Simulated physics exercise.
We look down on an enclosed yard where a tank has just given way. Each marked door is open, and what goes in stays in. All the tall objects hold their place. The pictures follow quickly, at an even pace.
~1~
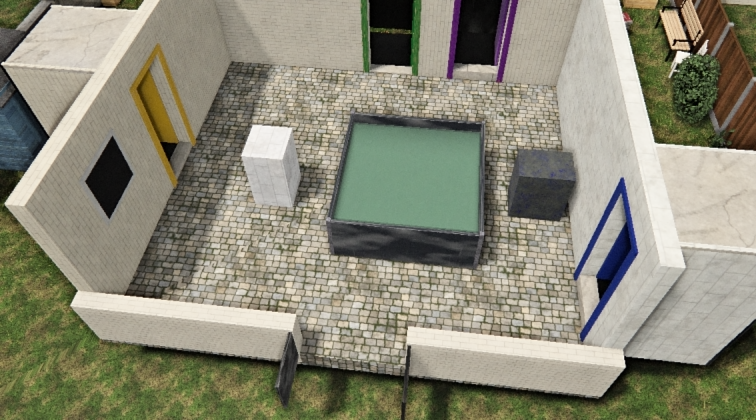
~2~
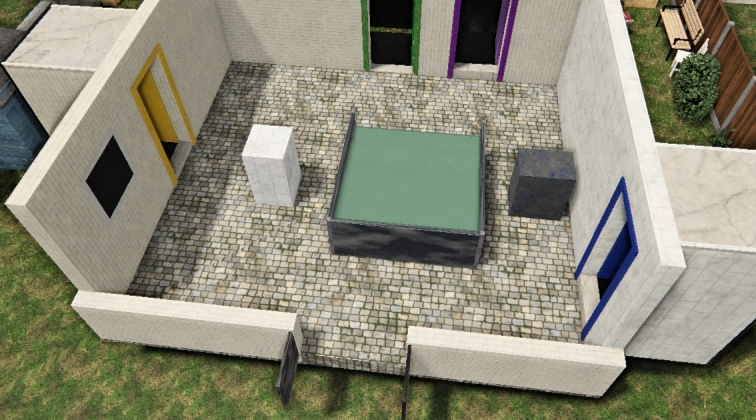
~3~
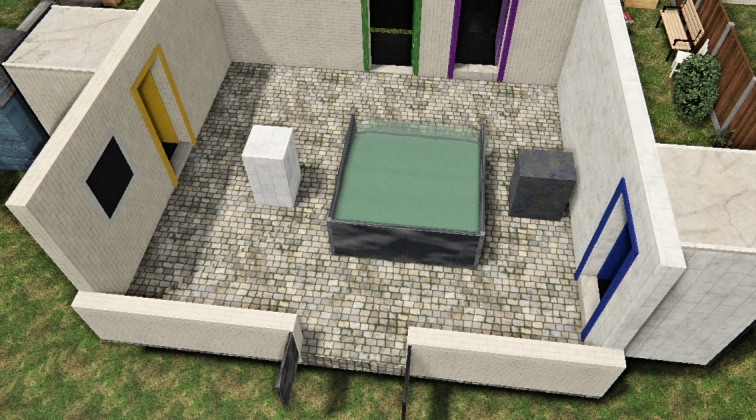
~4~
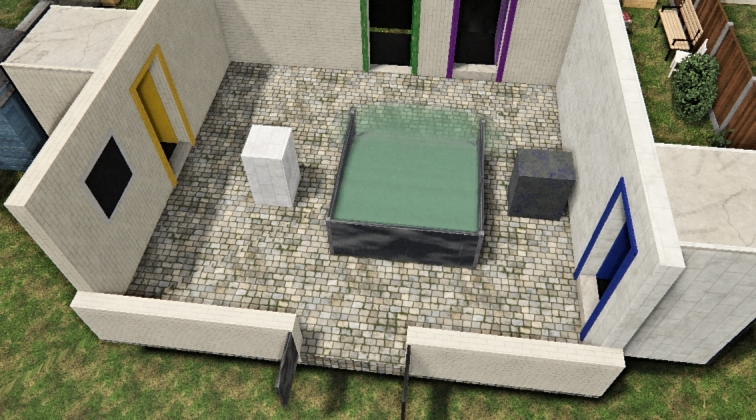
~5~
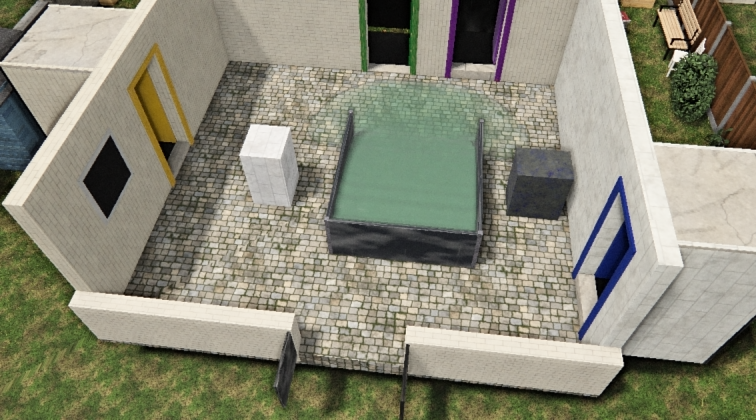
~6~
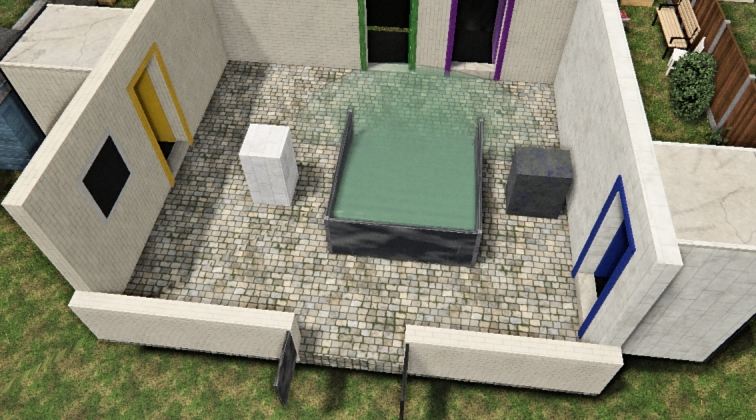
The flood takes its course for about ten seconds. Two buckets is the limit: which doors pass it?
One by one: The purple door floods; the blue door holds within the limit; the yellow door holds within the limit; the green door floods.
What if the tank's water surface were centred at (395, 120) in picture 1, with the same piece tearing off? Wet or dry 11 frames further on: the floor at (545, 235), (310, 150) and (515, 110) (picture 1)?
As listed: Dry, dry, flooded.
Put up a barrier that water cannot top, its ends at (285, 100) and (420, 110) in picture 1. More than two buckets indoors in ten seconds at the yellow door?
One by one: The yellow one floods.
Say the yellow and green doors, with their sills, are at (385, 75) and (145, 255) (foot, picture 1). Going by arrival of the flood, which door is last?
I say the green-painted one.
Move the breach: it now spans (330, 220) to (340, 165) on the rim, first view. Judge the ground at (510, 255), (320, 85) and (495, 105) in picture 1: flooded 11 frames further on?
One after the other: No water, covered, no water.
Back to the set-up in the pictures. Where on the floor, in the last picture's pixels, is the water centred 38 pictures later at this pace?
Around (400, 161).
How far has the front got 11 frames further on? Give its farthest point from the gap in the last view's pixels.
At about (227, 64).
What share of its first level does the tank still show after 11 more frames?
Close to 34 %.
A moment on, water covers 30 % of the floor; the purple door over two buckets in, the blue door not reached, the yellow door not reached, the green door far over two buckets in.
Next, water covers 30 % of the floor; the purple door far over two buckets in, the blue door not reached, the yellow door not reached, the green door far over two buckets in.
Then, water covers 50 % of the floor; the purple door far over two buckets in, the blue door wet at the sill, nothing in, the yellow door wet at the sill, nothing in, the green door far over two buckets in.
Later, water covers 85 % of the floor; the purple door far over two buckets in, the blue door wet at the sill, nothing in, the yellow door wet at the sill, nothing in, the green door far over two buckets in.
In the end, water covers 95 % of the floor; the purple door far over two buckets in, the blue door wet at the sill, nothing in, the yellow door wet at the sill, nothing in, the green door far over two buckets in.
